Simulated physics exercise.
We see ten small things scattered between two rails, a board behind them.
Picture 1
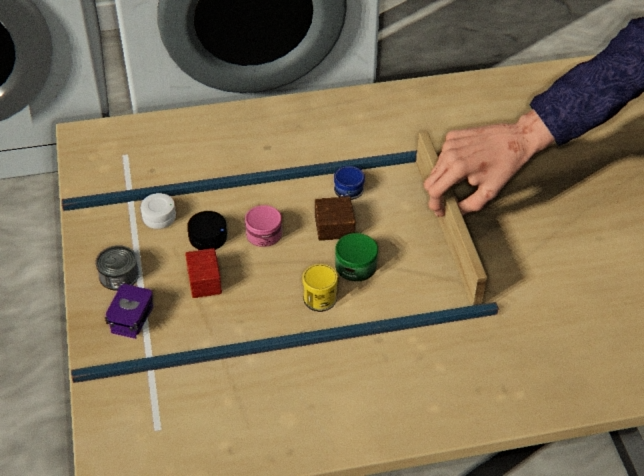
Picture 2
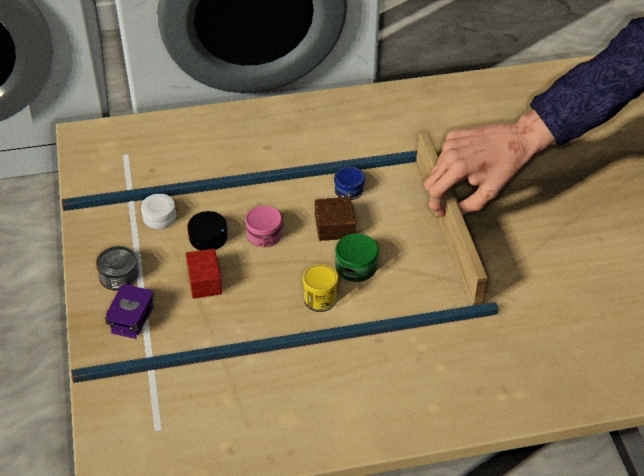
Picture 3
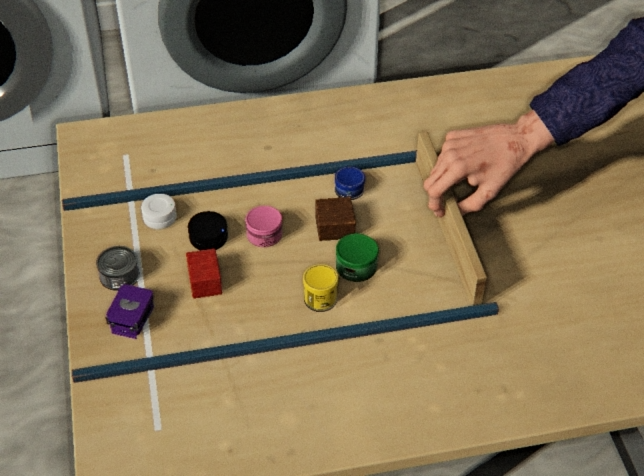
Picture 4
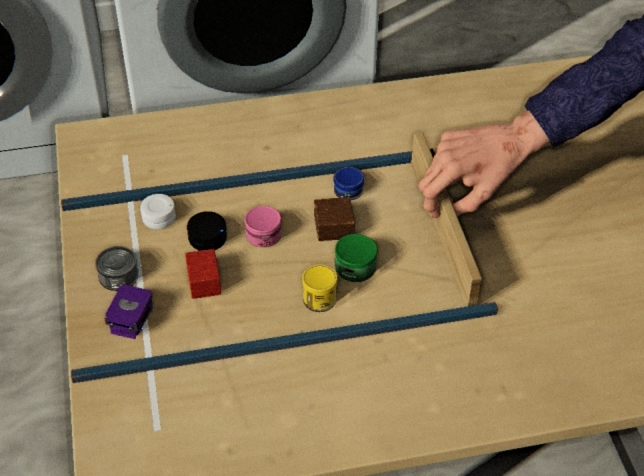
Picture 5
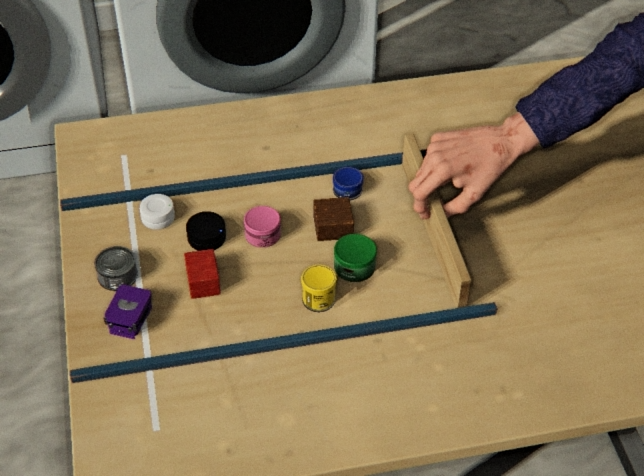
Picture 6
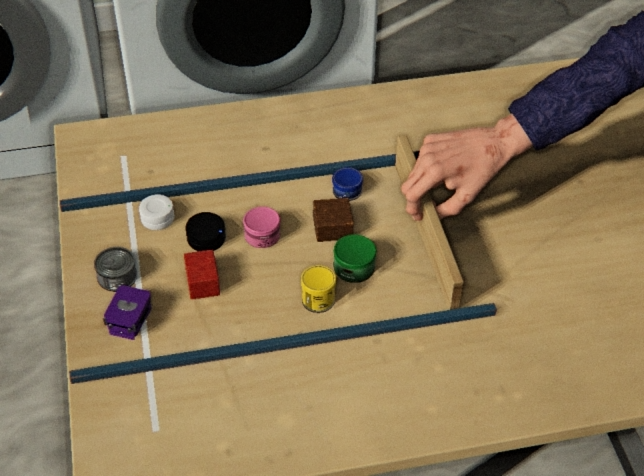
A hand in a dark blue sleeve slides a wooden board slightly left between two blue rails, after first resting still, while the scattered things and the camera stay put. The view looks down on a light wooden table beside front-loading machines. Purple, grey and white things sit near a pale tape line at left, red, black and pink ones mid-table, and yellow, green, brown and blue ones nearer the board.
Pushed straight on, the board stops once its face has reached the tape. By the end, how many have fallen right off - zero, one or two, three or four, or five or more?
One or two leave.
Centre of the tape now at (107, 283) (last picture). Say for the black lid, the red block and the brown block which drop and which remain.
The black lid falls; the red block tumbles off; the brown block remains up.
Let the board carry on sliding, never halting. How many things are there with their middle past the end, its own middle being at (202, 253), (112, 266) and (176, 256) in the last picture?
Counts by place: 0 / 6 / 0.
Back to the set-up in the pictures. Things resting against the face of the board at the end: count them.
Well, it touches 4.
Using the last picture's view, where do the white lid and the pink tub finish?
Result: One at about (83, 223), the other at about (78, 252).
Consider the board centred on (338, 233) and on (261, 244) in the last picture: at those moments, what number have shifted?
At the first spot 3, then 6.
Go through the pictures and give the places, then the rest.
Grey pot (118, 268); purple case (131, 312); white lid (159, 211); board (449, 216); tape (140, 277), in the first picture.
Purple case (131, 312); black lid (208, 231), in the second picture.
White lid (159, 211); pink tub (264, 227), in the third picture.
Grey pot (117, 268); yellow tin (320, 289), in the fourth picture.
Purple case (129, 312); red block (202, 274), in the fifth picture.
Grey pot (116, 269); purple case (129, 313); white lid (157, 212); board (427, 220); tape (138, 278), in the sixth picture.
A little later, none off yet; grey pot at rest near (116, 269); purple case at rest near (129, 313); white lid at rest near (157, 212).
Next, none off yet; grey pot shifted a little near (96, 271); purple case at rest near (130, 315); white lid shifted about its own width near (125, 216).
When it is over, the number that fall off is one or two; down, black lid and grey pot.
